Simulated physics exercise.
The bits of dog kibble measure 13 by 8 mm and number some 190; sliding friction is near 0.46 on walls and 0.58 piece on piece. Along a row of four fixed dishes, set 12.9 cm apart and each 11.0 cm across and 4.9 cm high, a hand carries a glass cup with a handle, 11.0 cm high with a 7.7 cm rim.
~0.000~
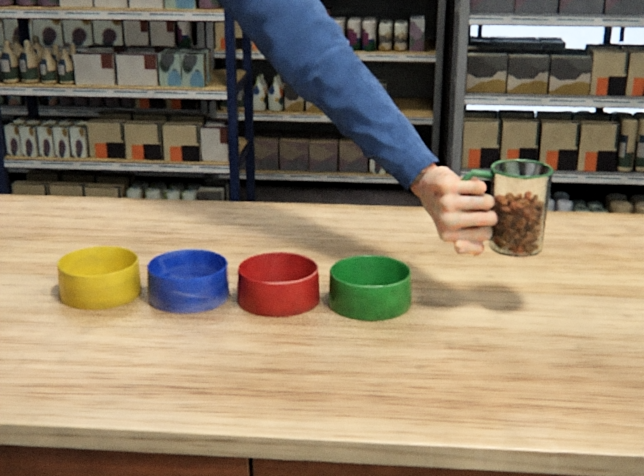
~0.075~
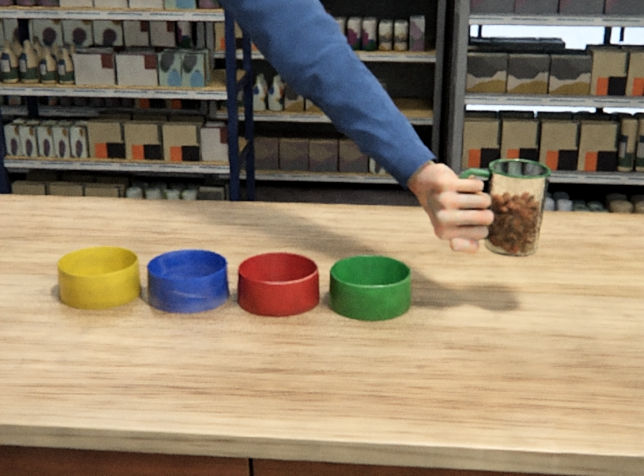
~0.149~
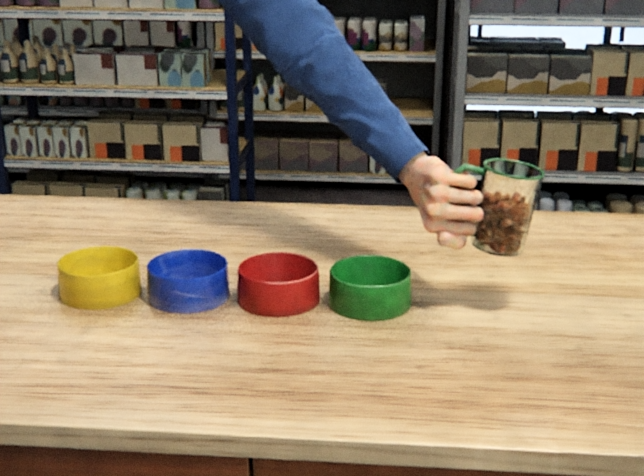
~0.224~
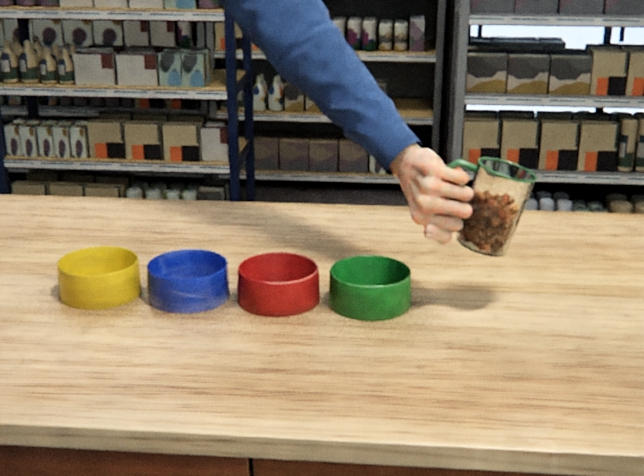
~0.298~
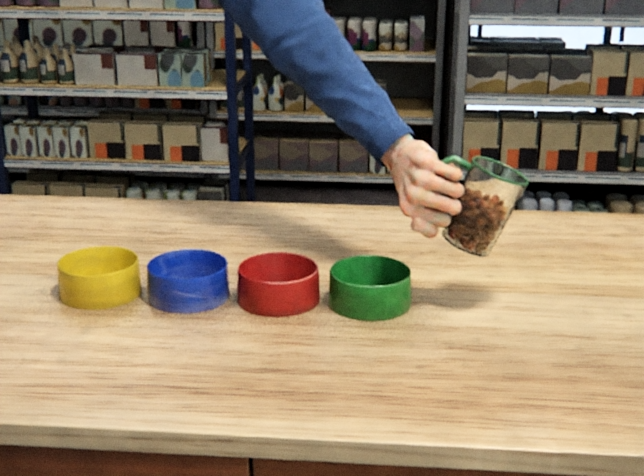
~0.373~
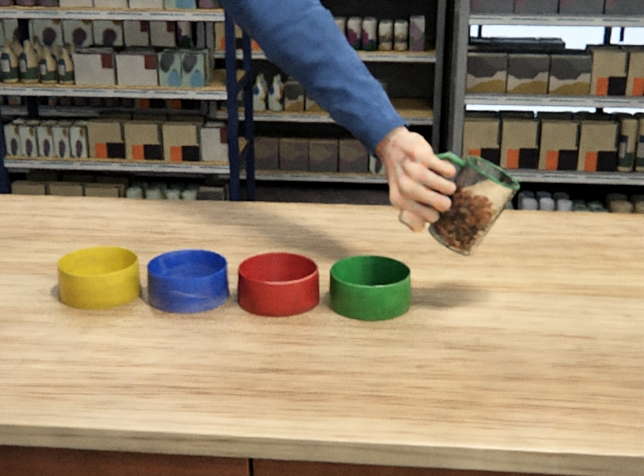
A blue-sleeved arm reaches in from the top over a pale wooden counter, seen from the front and slightly above, with stocked shelves behind. Its hand holds a clear cup with a green rim and handle, partly filled with brown kibble, right of four empty dishes: yellow, blue, red and green. The hand moves slightly left, steadily tilting the cup rightward as the kibble shifts inside, while the camera stays still.
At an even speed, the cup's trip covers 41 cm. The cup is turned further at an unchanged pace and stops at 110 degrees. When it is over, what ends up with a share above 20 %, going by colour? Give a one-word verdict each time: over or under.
In order: Red dish: Its share will go past a fifth; blue dish: Its share will not go past a fifth; green dish: Its share will go past a fifth; yellow dish: Its share will not go past a fifth; counter: Its share will not go past a fifth.
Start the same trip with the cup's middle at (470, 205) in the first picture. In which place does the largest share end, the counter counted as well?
I'd say red collects the most.
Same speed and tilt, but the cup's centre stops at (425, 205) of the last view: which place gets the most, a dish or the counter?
Counter.
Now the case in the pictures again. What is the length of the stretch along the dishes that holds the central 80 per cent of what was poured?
17 cm.
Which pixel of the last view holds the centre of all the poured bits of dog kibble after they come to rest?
When it all comes to rest, the middle is near (305, 293).
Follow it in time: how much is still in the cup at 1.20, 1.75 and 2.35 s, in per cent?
Roughly 100, then 55, then 25.
Then, at 1.20 s, tilt 99 degrees; cup holds 100 %.
After 1.75 s, tilt 110 degrees; cup holds 55 %, red 5 %, green 35 %.
After 2.35 s, tilt 110 degrees; cup holds 25 %, red 30 %, green 35 %.
By 3.8 s all is still; red 45 %, blue 0 %, green 35 %, yellow 0 %, counter 10 %, cup 10 %.
